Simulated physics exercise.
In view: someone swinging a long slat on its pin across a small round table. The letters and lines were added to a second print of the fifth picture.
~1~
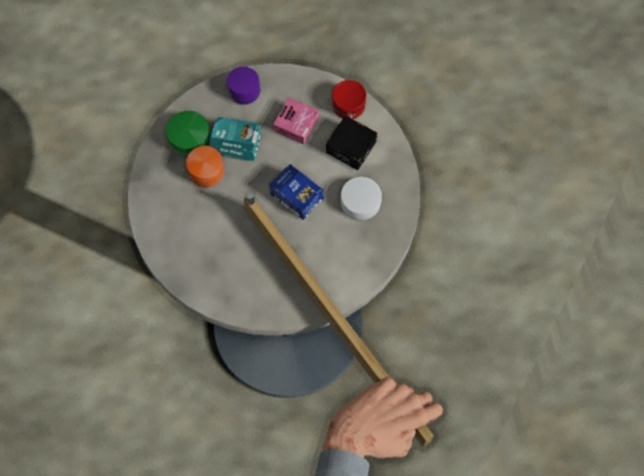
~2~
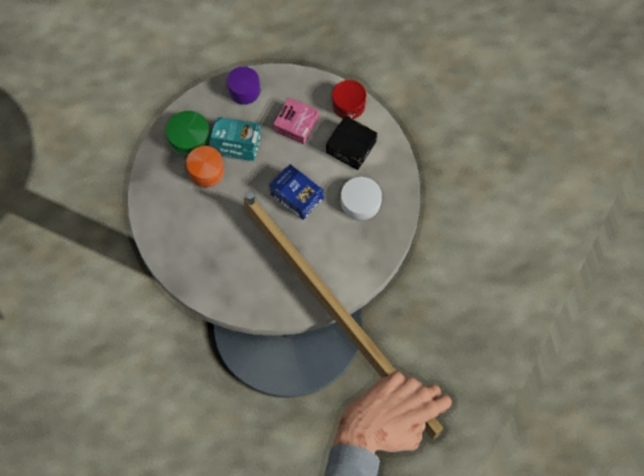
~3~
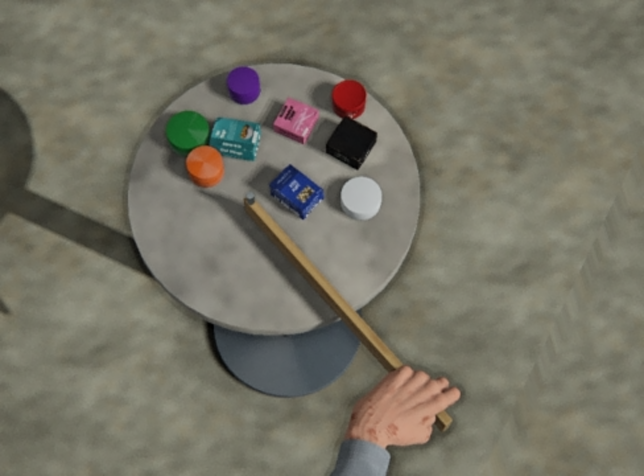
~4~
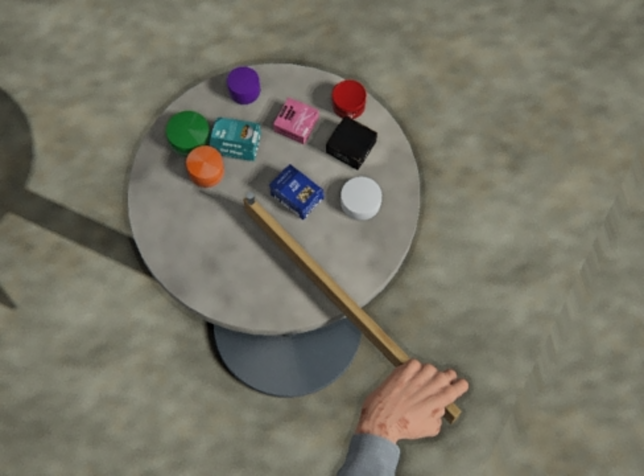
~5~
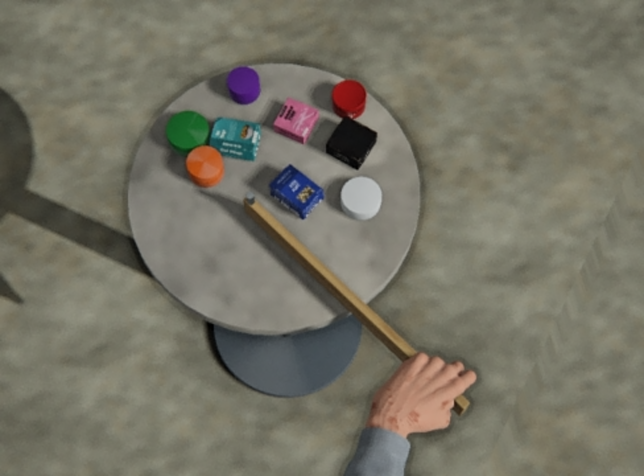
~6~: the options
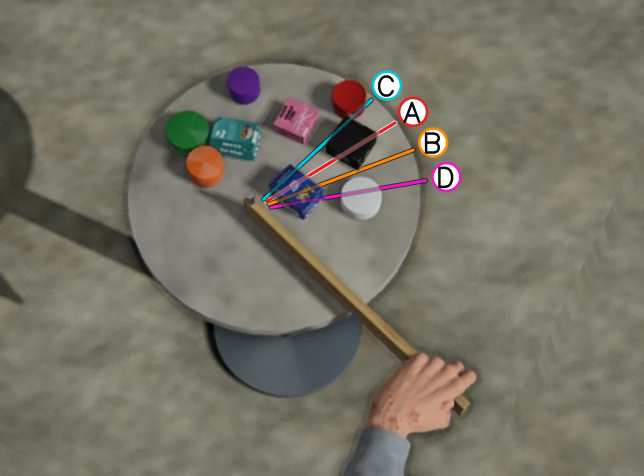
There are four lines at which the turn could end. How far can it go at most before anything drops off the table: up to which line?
No farther than B.
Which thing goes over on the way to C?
The red tub goes over.
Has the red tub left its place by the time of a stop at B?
Yes.
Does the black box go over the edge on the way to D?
By then, no.
On the marked copy, A at (332, 162); B at (342, 177); C at (319, 148); D at (349, 194).
With B. Early on, arm (347, 235); red tub (349, 100); purple pot (244, 86).
Further on, arm (353, 195); black box (351, 140); white pot (361, 181).
At the end, arm (345, 166); red tub (343, 81); black box (342, 116); nothing has fallen.
As for the rest, A drops the red tub; C drops the red tub; D is safe but short.
